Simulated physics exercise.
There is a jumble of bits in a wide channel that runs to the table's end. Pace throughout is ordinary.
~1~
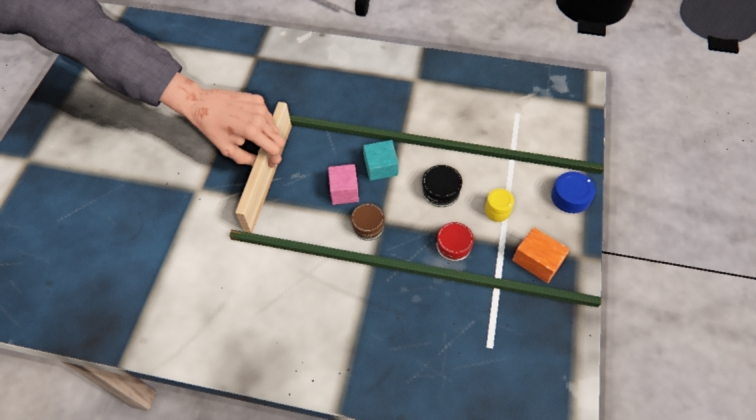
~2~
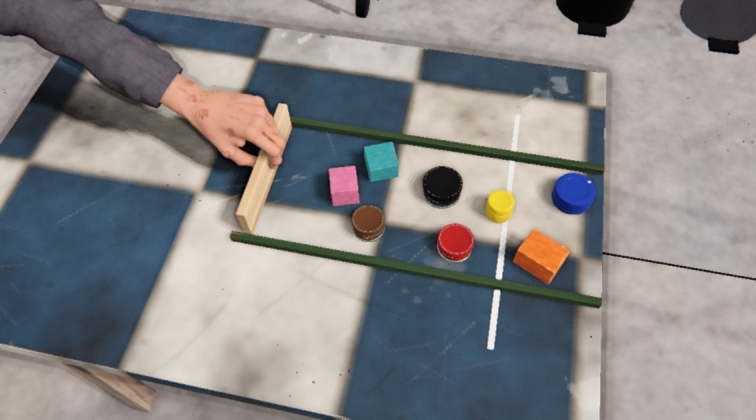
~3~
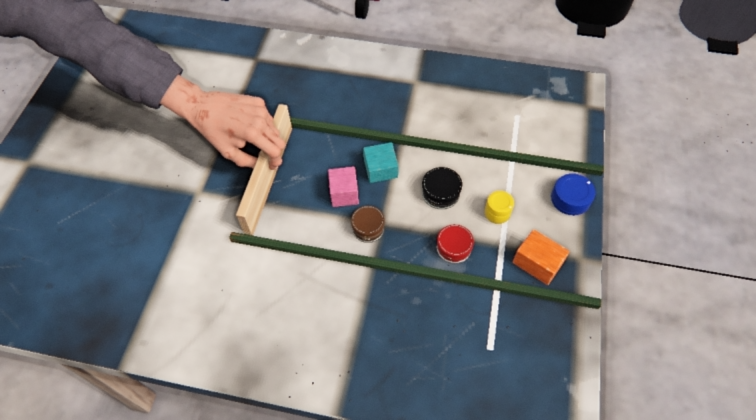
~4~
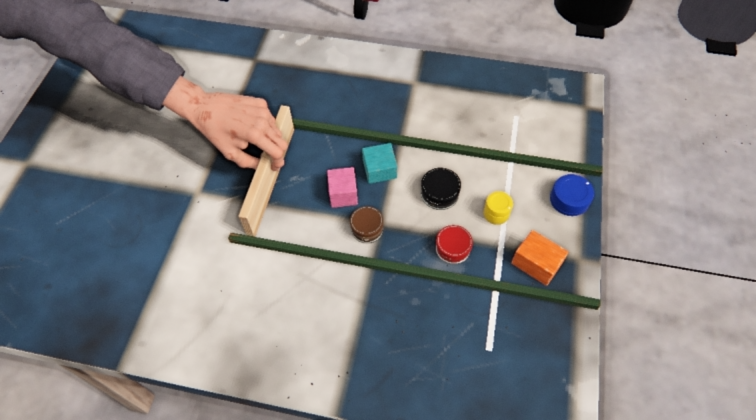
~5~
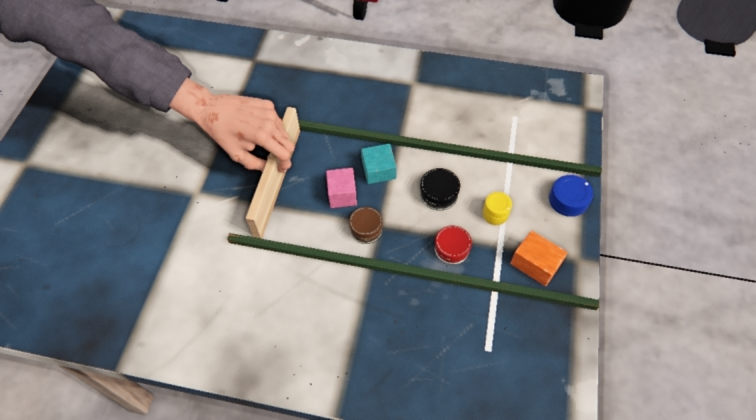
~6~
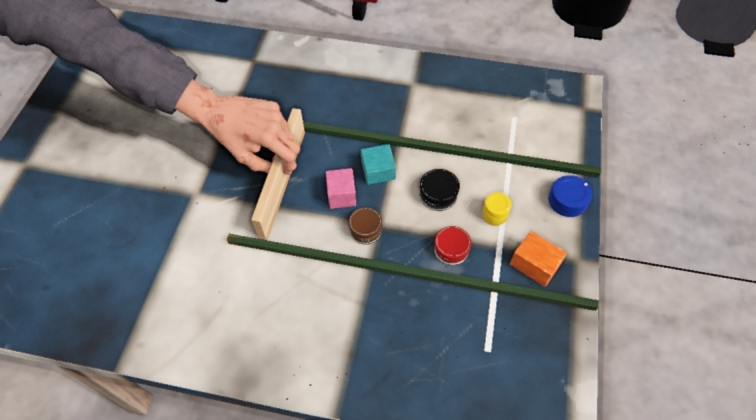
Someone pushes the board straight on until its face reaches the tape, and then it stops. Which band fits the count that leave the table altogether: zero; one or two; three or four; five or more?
Dropped off the end are no pieces at all.
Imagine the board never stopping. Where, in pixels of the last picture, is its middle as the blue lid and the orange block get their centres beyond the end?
The blue lid puts it at (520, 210), the orange block at (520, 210).
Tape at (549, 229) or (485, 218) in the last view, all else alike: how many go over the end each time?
Per try: 2; 0.
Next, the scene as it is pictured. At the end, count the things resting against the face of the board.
Well, it touches 3.
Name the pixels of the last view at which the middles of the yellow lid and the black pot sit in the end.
You'll see the yellow lid at (567, 237), with the black pot at (557, 210).
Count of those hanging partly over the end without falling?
The count is 2.
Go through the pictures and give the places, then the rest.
Blue lid (573, 193); orange block (540, 255); yellow lid (499, 205); board (266, 166); tape (505, 217), in the first frame.
Orange block (541, 256); brown tin (369, 224), in the second frame.
Yellow lid (499, 208); black pot (442, 188), in the third frame.
Blue lid (572, 195); red pot (454, 245), in the fourth frame.
Orange block (539, 258); board (275, 171), in the fifth frame.
Blue lid (570, 196); orange block (538, 258); yellow lid (497, 209); board (280, 173); tape (503, 221), in the sixth frame.
A little later, none off yet; blue lid at rest near (570, 196); orange block at rest near (538, 258); yellow lid at rest near (497, 209).
Next, none off yet; blue lid at rest near (570, 196); orange block moving near (548, 261); yellow lid shifted well along near (540, 224).
When it is over, the number that fall off is zero.
